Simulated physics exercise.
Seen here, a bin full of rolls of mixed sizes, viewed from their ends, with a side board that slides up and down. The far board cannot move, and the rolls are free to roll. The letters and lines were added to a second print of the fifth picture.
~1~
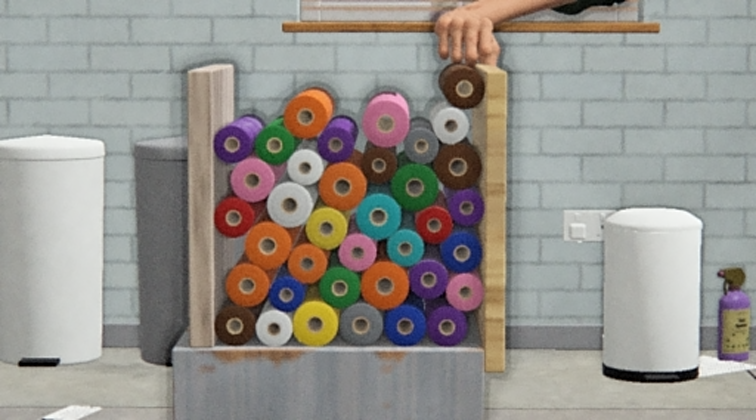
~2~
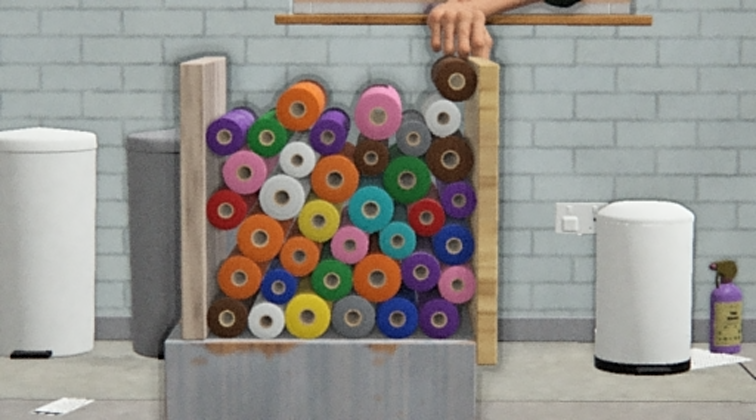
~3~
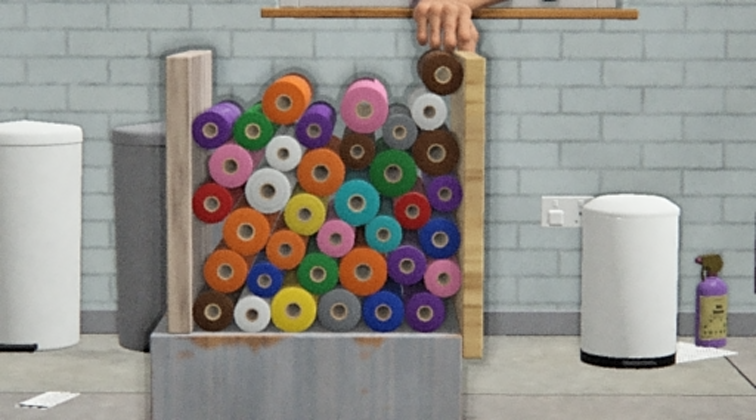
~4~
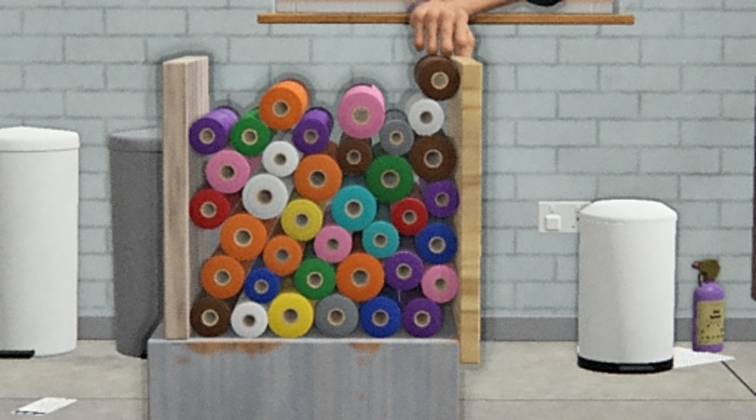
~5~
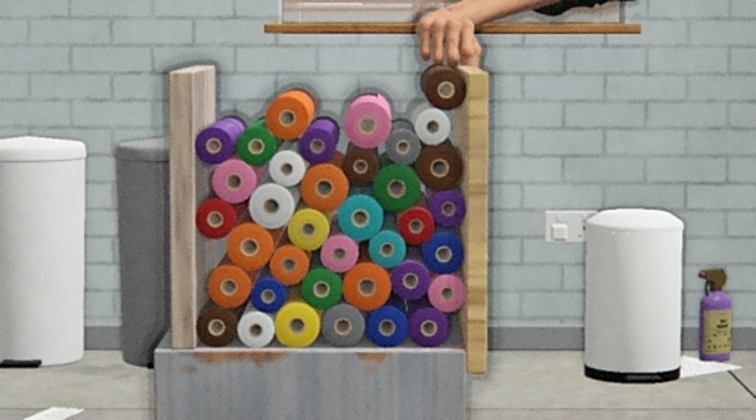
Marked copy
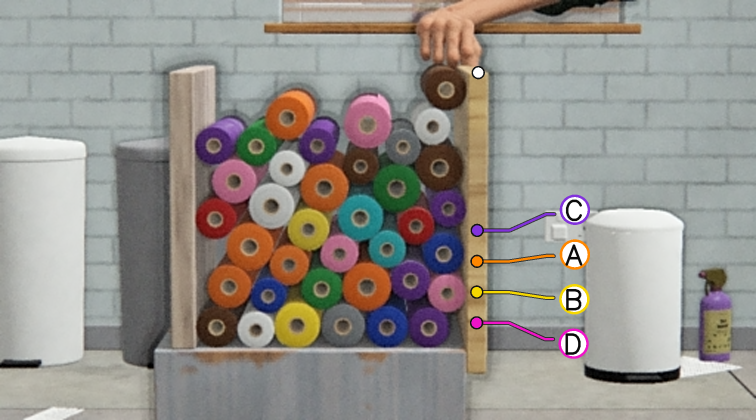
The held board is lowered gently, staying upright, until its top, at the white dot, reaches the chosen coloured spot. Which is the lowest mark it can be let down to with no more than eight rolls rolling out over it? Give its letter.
The answer is mark A.
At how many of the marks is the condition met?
Two of them.
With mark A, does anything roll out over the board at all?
At A: Yes.
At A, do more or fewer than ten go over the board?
At A, fewer than ten.
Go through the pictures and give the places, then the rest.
In the first frame, a brown roll (235, 326); a purple roll (447, 327); a blue roll (286, 294).
In the second frame, a blue roll (279, 287); an orange roll (299, 256).
In the third frame, a turquoise roll (357, 203); an orange roll (321, 172).
In the fourth frame, a purple roll (311, 136); a purple roll (207, 136).
In the fifth frame, side board (469, 207); a brown roll (217, 327); a purple roll (429, 328).
On the marked copy, A at (477, 261); B at (477, 292); C at (477, 230); D at (477, 323); the white dot at (478, 73).
Taking A. A third of the way, top of the board (468, 155).
Two thirds of the way, top of the board (467, 248).
When it is over, top of the board (467, 260), about four out over the board.
As for the rest, B more than eight out over the board; C one out over the board; D more than eight out over the board.
